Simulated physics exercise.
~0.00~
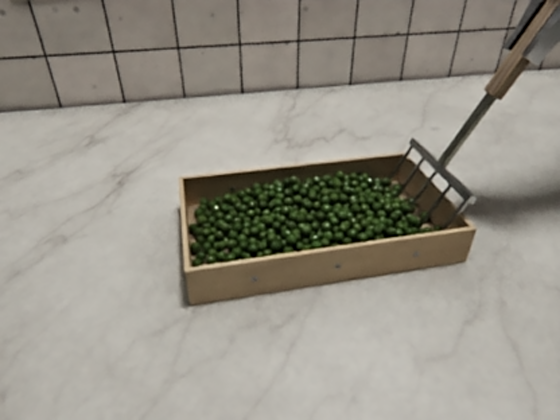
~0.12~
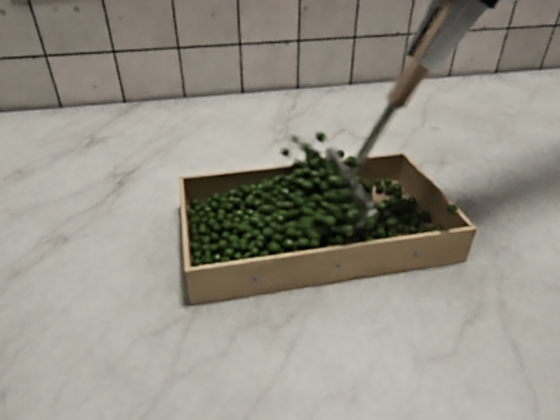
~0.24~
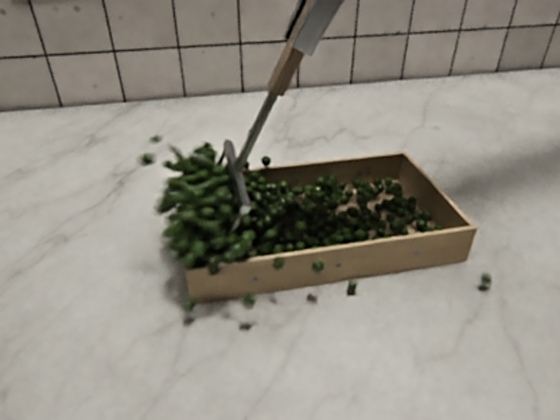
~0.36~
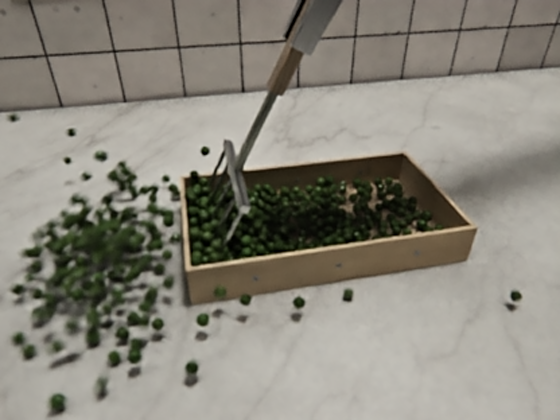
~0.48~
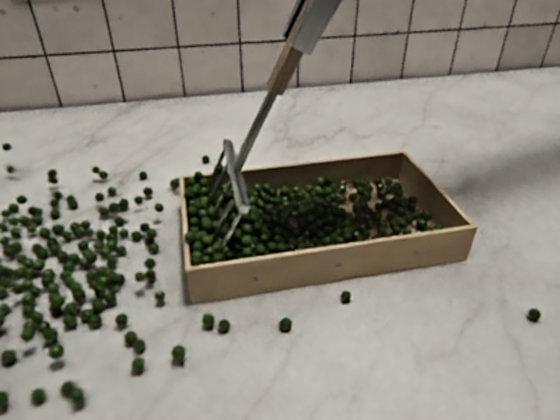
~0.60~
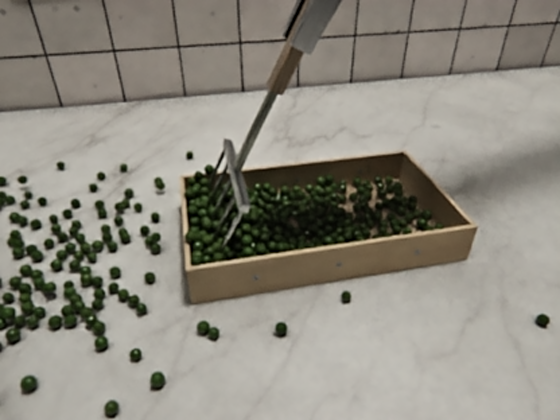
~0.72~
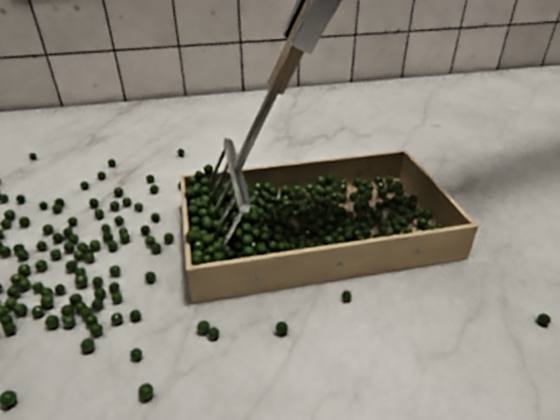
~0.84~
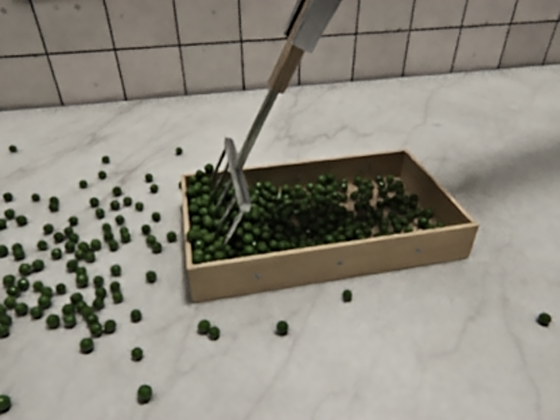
Green beads spilling over the left end of a shallow tray as a robot-held comb rakes leftward, then scattering across the marble surface.
